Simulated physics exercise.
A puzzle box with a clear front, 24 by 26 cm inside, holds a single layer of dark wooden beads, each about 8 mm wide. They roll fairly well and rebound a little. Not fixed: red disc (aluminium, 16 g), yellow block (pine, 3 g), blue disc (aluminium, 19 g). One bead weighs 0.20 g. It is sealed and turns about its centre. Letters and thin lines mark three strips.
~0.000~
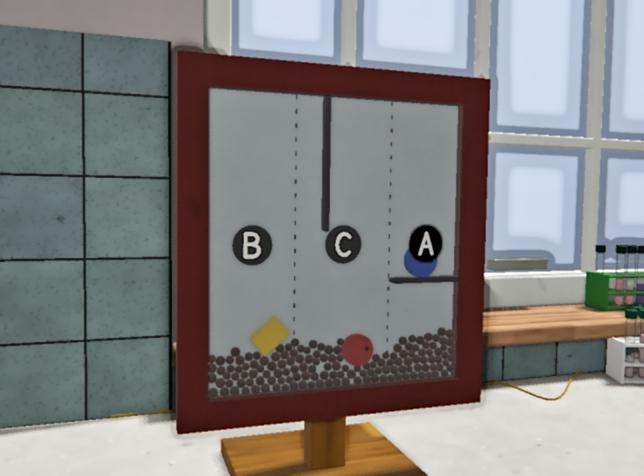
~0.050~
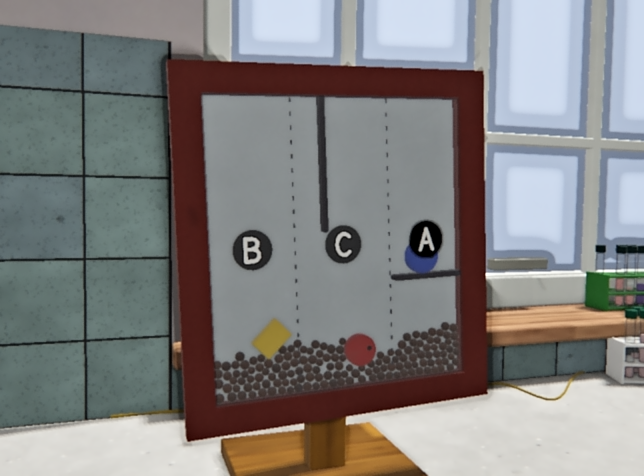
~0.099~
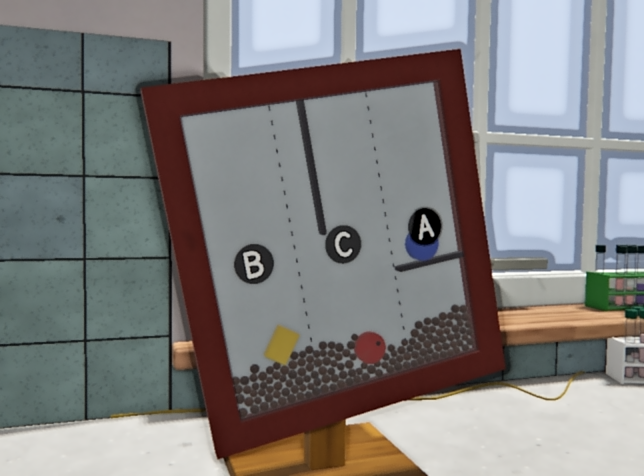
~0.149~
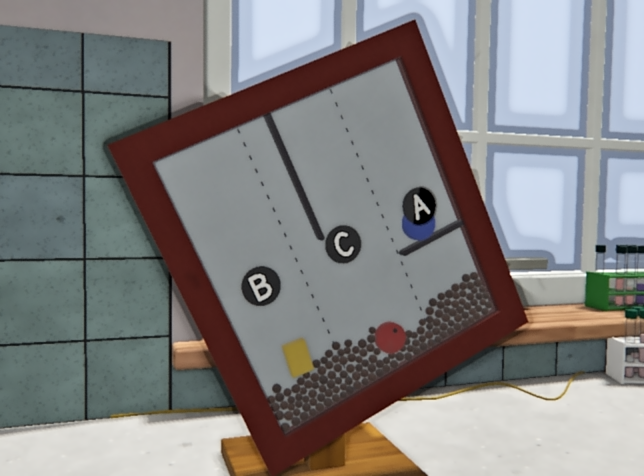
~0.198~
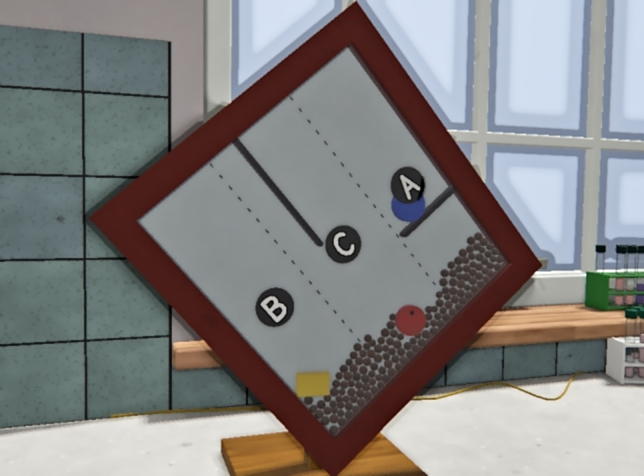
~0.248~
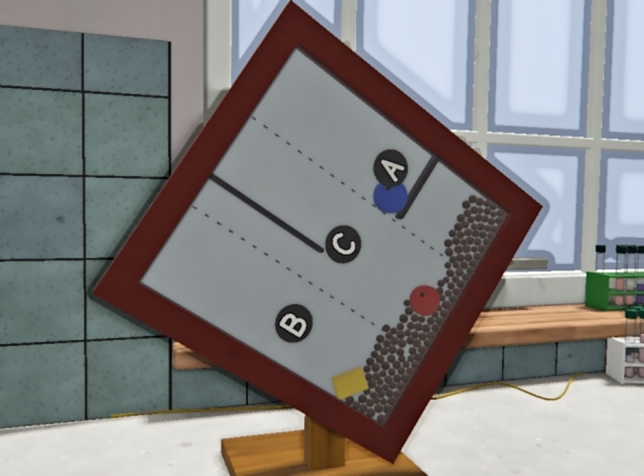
The video shows a red-framed, clear-fronted box on a wooden stand turning anticlockwise from level to a steep tilt, while dark beads, a red disc and a yellow block shift inside and a blue disc stays by a short ledge.
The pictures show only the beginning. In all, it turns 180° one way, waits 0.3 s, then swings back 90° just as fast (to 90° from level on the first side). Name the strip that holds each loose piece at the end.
Red disc: B; blue disc: B; yellow block: B.
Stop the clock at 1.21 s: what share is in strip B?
About 60 per cent.
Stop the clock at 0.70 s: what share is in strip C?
Roughly 25 per cent.
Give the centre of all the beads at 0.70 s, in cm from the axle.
About 6 cm right and 6 cm below.
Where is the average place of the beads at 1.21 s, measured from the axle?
Some 1 cm left and 9 cm below.
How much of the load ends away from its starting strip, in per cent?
About 65 per cent.
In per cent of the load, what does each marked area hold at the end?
Strip A: 0; strip B: 85; strip C: 15.
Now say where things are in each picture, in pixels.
In the first frame, level; about 140 beads; load centre (341, 365); top bead (442, 332); red disc (357, 350); yellow block (270, 336) tilted 41°; blue disc (421, 260); A (426, 244), B (252, 245), C (343, 244).
In the second frame, turned 3° anticlockwise; load centre (345, 364); top bead (445, 326).
In the third frame, turned 11° anticlockwise; load centre (361, 361); top bead (455, 309); wall ends (323, 232), (399, 269).
In the fourth frame, turned 25° anticlockwise; load centre (385, 351); top bead (474, 276).
In the fifth frame, turned 41° anticlockwise; load centre (410, 332); top bead (478, 236).
In the sixth frame, turned 57° anticlockwise; load centre (428, 309); top bead (473, 199); red disc (425, 300); yellow block (350, 383) tilted 17°; blue disc (390, 196); A (391, 168), B (294, 323), C (343, 244).
After 0.70 s, it stands 180° anticlockwise; the beads' middle is 6 cm right of and 6 cm below the centre; A 5 %, B 70 %, C 25 %; red disc in B; yellow block in B; blue disc in B.
After 1.21 s, it stands 136° anticlockwise; the beads' middle is 1 cm left of and 9 cm below the centre; B 60 %, C 35 %; red disc in B; yellow block in B; blue disc in B.
After 1.42 s, it stands 90° anticlockwise; the beads' middle is 7 cm left of and 7 cm below the centre; B 70 %, C 30 %; red disc in B; yellow block in B; blue disc in B.
At rest by 2.3 s, it stands 90° anticlockwise; A 0 %, B 85 %, C 15 %; red disc in B; yellow block in B; blue disc in B.
